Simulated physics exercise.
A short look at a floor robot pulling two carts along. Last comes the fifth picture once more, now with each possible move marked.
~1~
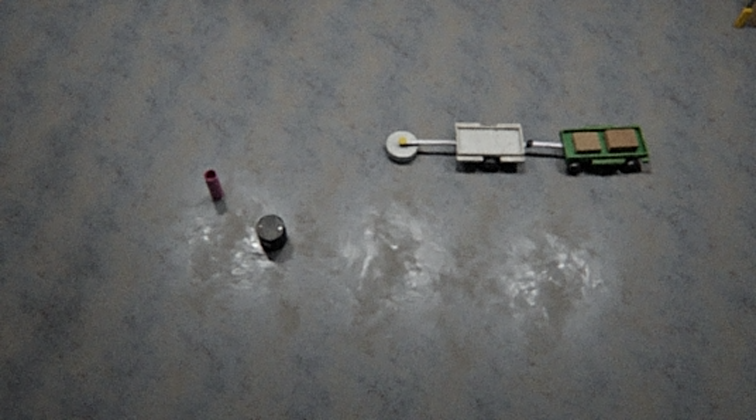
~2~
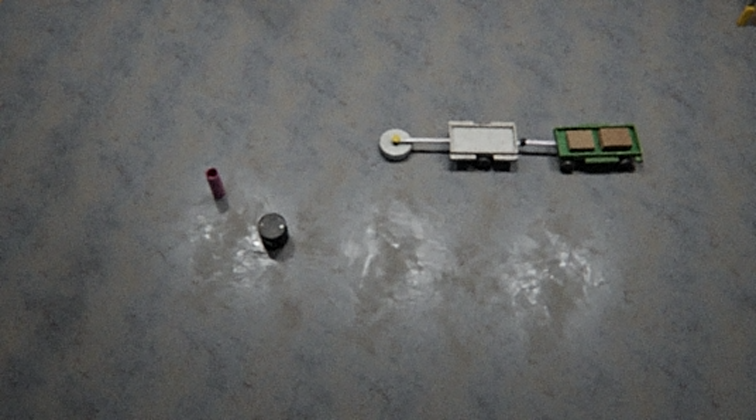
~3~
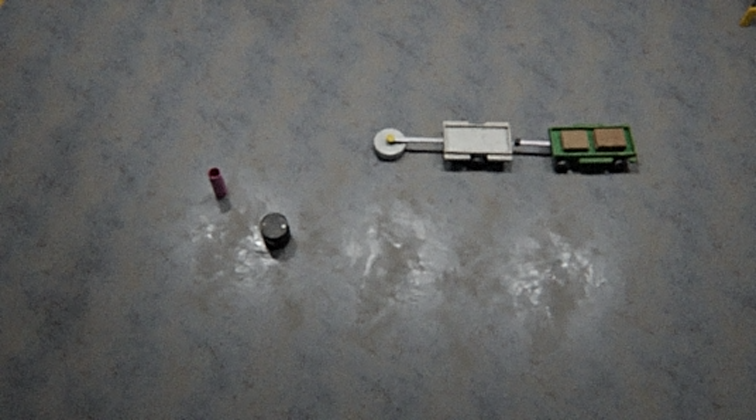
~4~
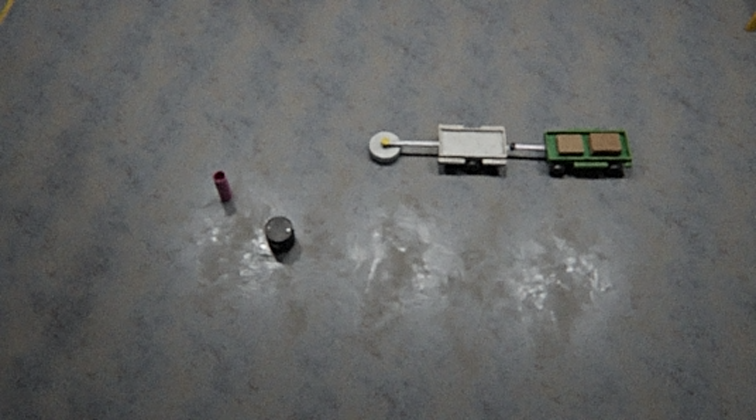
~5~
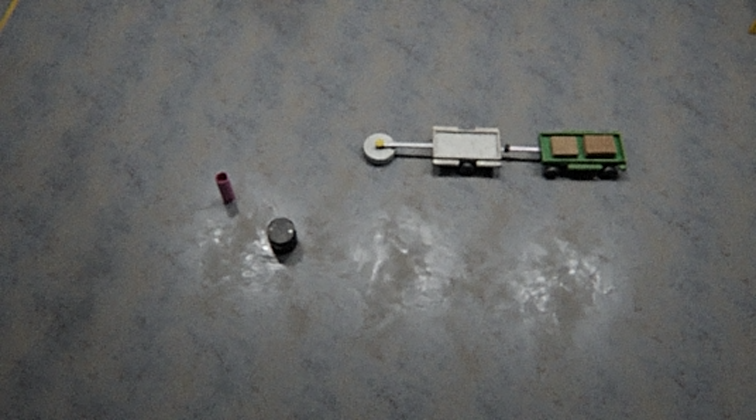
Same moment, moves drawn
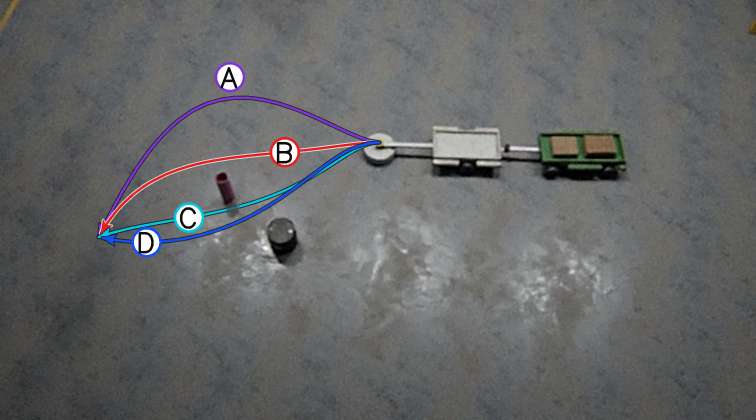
In this clip, a round white robot pulls a white cart and a green cart carrying two brown blocks slowly leftward across a blue-grey floor, while a pink post and a black tub stand to the lower left.
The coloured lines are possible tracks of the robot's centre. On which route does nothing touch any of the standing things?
A.
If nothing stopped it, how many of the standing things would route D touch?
One.
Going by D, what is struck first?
It meets the black tub.
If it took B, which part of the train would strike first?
The white cart touches first.
On the marked copy, A from (380, 142) via (210, 103) to (99, 237); B from (380, 142) via (231, 158) to (101, 233); C from (380, 142) via (251, 203) to (99, 237); D from (380, 142) via (259, 212) to (103, 238).
With A. Early on, robot (267, 106), last cart (455, 144).
Further on, robot (158, 148), last cart (347, 120).
At the end, robot (102, 241), last cart (259, 120); nothing has been touched.
As for the rest, B meets the pink post; C meets the pink post; D meets the black tub.
